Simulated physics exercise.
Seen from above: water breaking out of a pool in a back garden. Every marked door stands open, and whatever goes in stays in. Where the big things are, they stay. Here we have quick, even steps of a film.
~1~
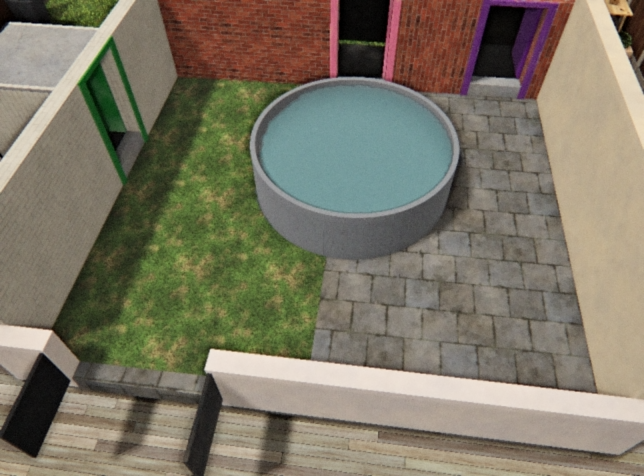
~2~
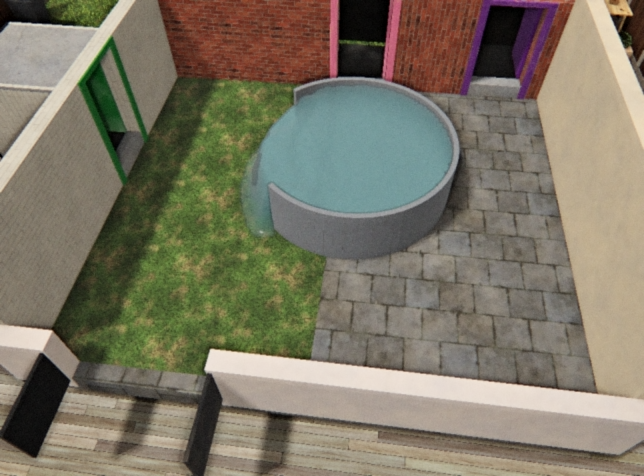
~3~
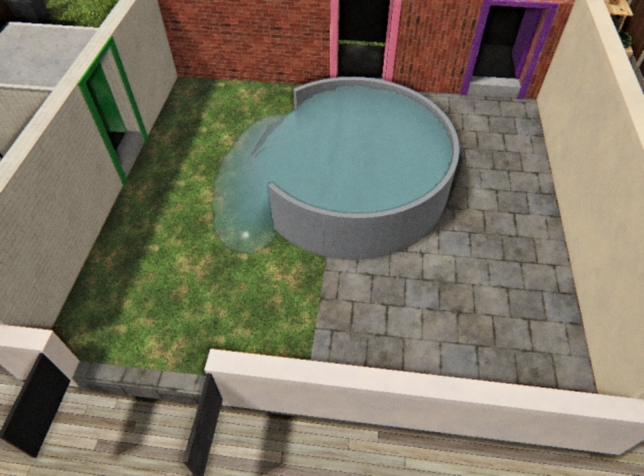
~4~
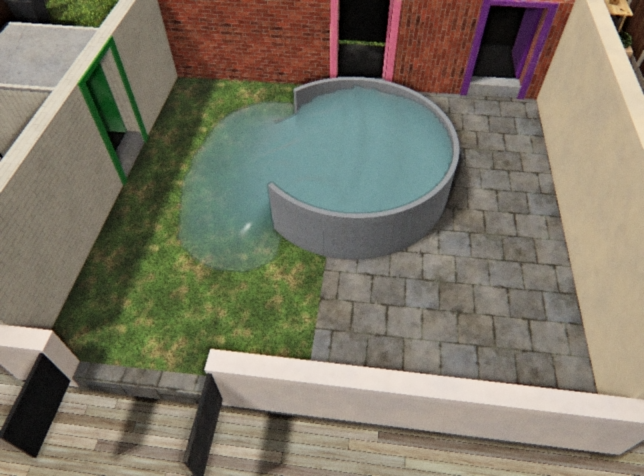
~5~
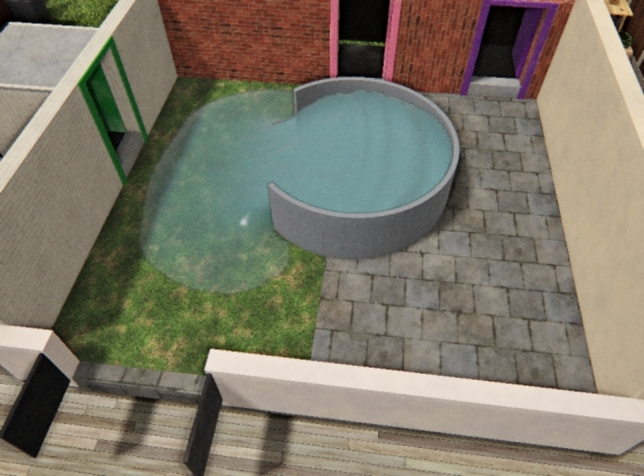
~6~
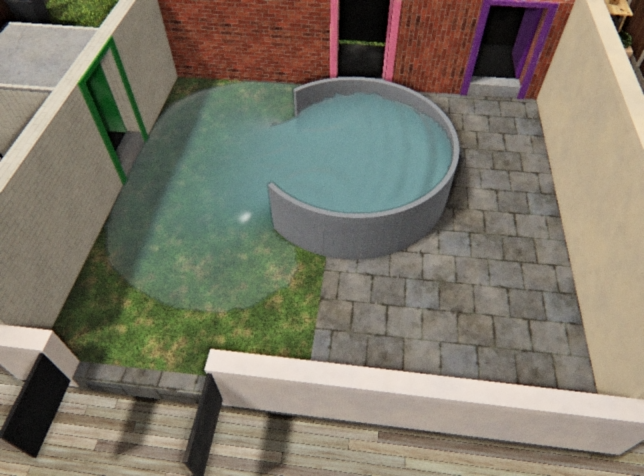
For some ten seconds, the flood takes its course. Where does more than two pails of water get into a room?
The green door lets in more than two pails; the purple door lets in two pails or less; the pink door lets in more than two pails.
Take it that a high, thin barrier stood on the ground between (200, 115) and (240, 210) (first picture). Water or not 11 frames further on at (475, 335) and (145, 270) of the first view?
First point spared, second point soaked.
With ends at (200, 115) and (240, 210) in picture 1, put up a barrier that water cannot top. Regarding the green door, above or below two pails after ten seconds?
Note, one by one - green stays short.
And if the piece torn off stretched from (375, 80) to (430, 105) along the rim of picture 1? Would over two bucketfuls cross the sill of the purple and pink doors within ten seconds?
Result - purple: Clears the line; pink: Clears the line.
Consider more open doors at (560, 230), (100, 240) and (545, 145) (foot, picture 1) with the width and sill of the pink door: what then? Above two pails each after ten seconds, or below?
Taken in sequence, they go: Not exceeded, exceeded, exceeded.
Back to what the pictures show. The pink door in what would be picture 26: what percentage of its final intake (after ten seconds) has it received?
My guess is about 0 %.
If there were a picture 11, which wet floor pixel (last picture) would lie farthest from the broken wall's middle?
Somewhere near (46, 342).
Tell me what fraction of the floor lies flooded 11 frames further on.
I'd put it at roughly 45 per cent.
A moment on, water covers 40 % of the floor; the green door under two buckets in, the purple door not reached, the pink door not reached.
Next, water covers 45 % of the floor; the green door far over two buckets in, the purple door not reached, the pink door not reached.
Then, water covers 55 % of the floor; the green door far over two buckets in, the purple door not reached, the pink door wet at the sill, nothing in.
Later, water covers 90 % of the floor; the green door far over two buckets in, the purple door wet at the sill, nothing in, the pink door over two buckets in.
In the end, water covers 100 % of the floor; the green door far over two buckets in, the purple door wet at the sill, nothing in, the pink door over two buckets in.
